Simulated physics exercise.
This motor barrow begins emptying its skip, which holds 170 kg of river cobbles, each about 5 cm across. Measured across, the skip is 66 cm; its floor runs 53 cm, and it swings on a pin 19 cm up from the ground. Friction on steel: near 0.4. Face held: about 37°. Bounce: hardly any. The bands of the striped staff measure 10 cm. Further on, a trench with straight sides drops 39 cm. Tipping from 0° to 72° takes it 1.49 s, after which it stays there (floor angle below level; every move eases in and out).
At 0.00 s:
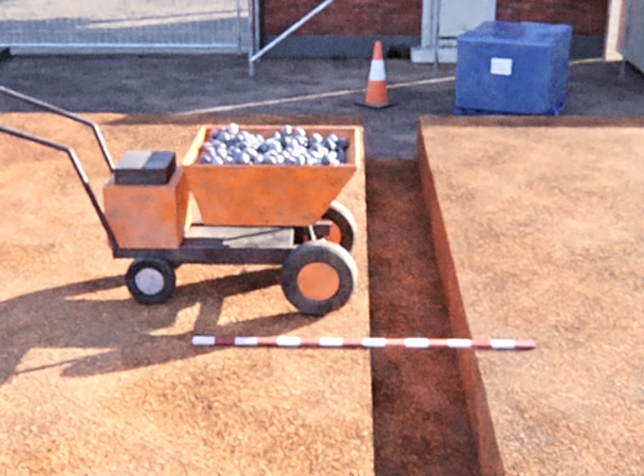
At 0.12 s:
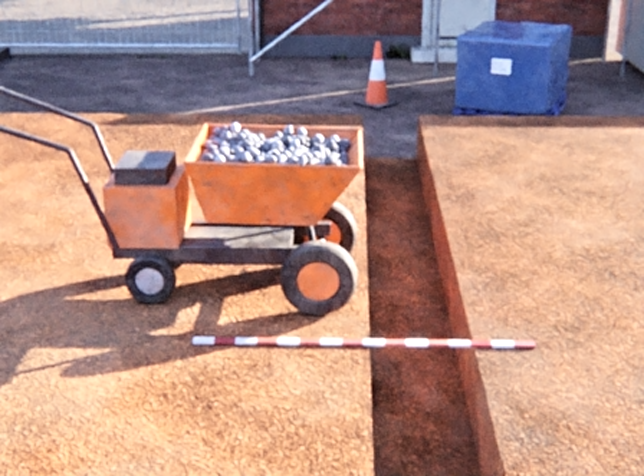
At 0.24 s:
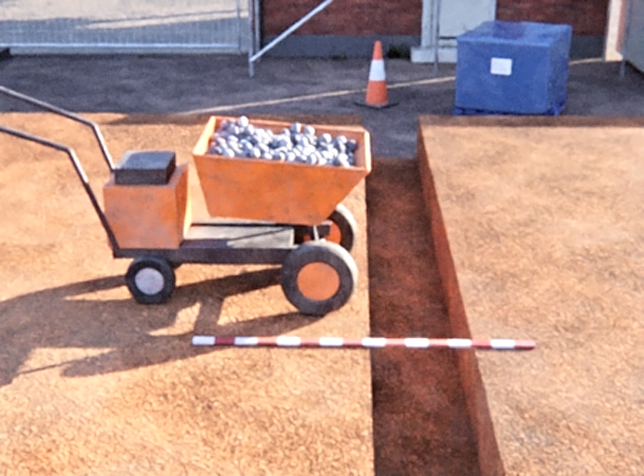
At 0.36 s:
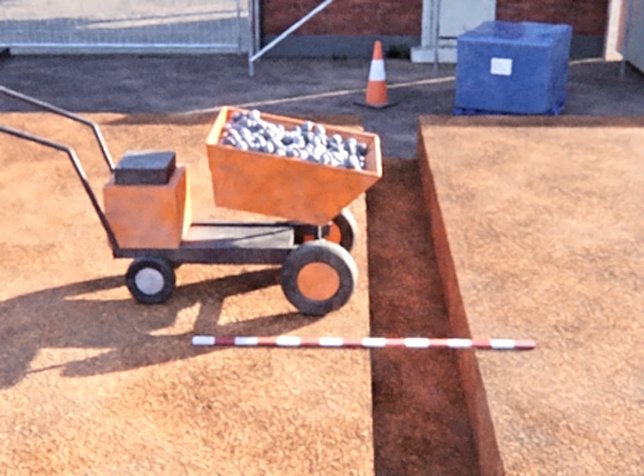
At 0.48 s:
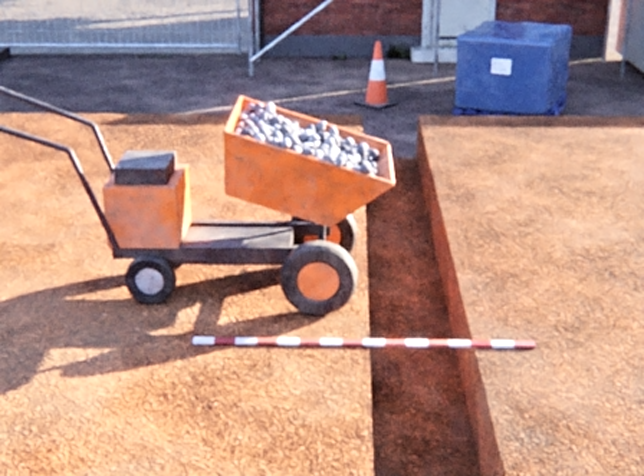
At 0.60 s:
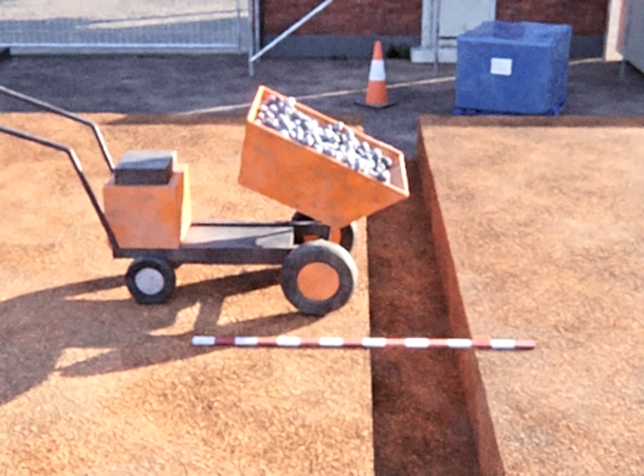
Orange motor barrow's skip of grey cobbles tilting steadily forward to the right beside a straight-sided trench, its wheels staying still.
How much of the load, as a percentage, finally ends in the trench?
I would put it at about 51 per cent.
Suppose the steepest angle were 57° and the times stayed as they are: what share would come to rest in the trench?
Roughly 25%.
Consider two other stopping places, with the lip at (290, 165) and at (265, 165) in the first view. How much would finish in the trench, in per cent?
It'd be around 100 per cent and after that around 100 per cent.
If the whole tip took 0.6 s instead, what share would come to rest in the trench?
Something close to 30 per cent.
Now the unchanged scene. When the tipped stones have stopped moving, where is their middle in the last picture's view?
Their middle lands near (454, 320).
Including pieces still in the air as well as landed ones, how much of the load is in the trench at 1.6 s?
I'd put it near 10 per cent.
After 1.1 s the floor is at 61°; 98 % in the skip, 1 % in the trench; the foremost stones are at (455, 246).
After 1.6 s the floor is at 72°; 57 % in the skip, 10 % in the trench, 34 % past the trench; the foremost stones are at (552, 275).
After 1.9 s the floor is at 72°; 29 % in the skip, 20 % in the trench, 50 % past the trench; the foremost stones are at (612, 265).
After 3.9 s the floor is at 72°; 0 % in the skip, 51 % in the trench, 49 % past the trench; the foremost stones are past the picture's edge.
